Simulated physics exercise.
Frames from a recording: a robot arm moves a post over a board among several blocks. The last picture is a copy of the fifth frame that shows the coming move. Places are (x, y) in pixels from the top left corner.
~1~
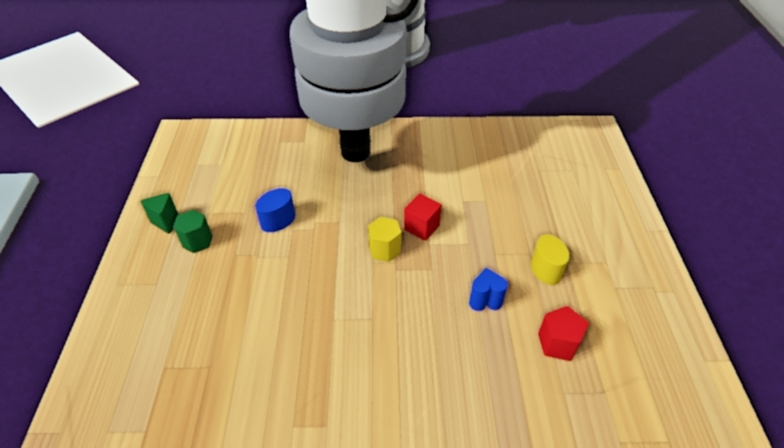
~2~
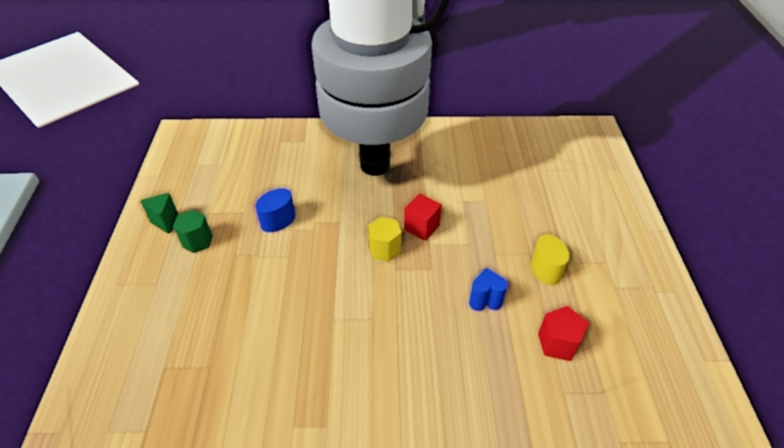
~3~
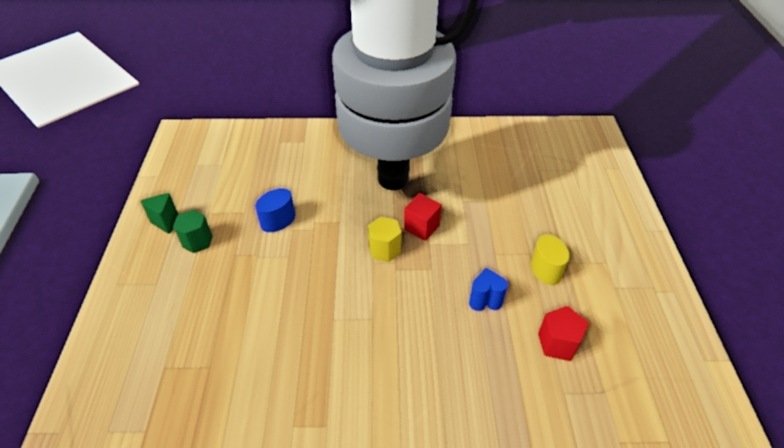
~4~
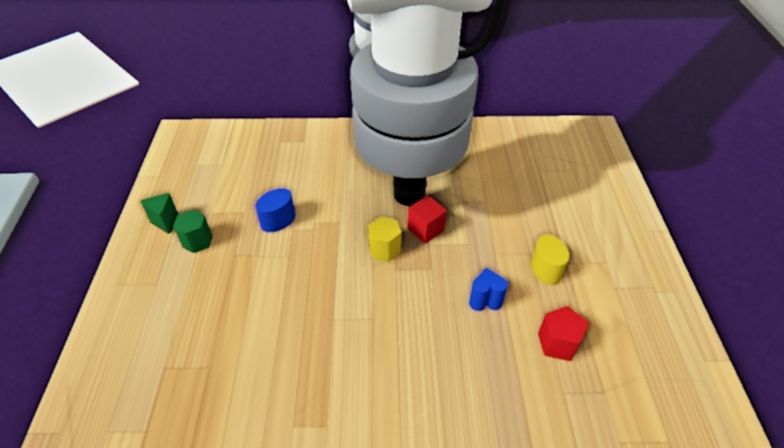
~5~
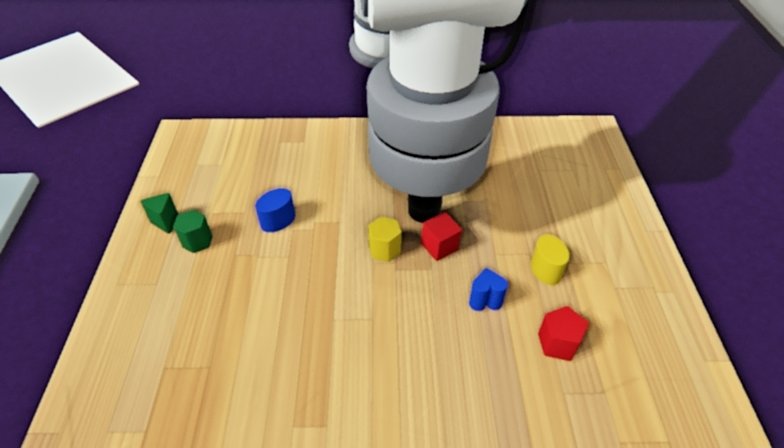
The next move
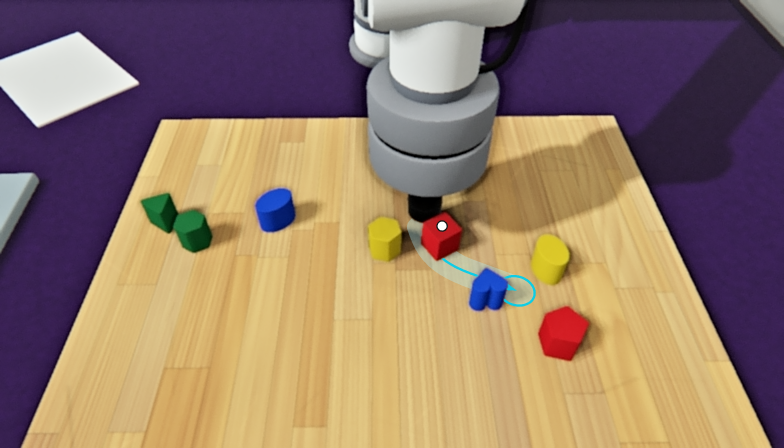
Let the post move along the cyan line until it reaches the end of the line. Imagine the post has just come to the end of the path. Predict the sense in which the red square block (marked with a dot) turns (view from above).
From overhead, clockwise.
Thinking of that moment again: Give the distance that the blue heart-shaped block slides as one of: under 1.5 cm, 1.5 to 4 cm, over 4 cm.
Above 4 cm.
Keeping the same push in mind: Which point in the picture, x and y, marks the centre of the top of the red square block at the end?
Roughly at (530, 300).
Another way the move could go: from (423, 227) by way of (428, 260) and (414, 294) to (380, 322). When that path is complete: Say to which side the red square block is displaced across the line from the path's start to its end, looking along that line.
Facing the way the path runs, start to end, you'll find the red square block has shifted left.
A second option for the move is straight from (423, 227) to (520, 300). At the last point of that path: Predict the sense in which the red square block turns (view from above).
Looking from above, the answer is clockwise.
The line goes from (423, 227) by way of (440, 256) and (475, 275) to (517, 291); the dot is on the red square block.
On the path given first. One third of the way, post at (442, 241); red square block at (464, 257).
Two thirds of the way, post at (478, 261); red square block at (497, 280), turned 15° clockwise; blue heart-shaped block at (510, 303), turned 30° clockwise.
At the end, post at (521, 276); red square block at (530, 300), turned 50° clockwise; blue heart-shaped block at (526, 325), turned 65° clockwise; yellow elliptical block unmoved.
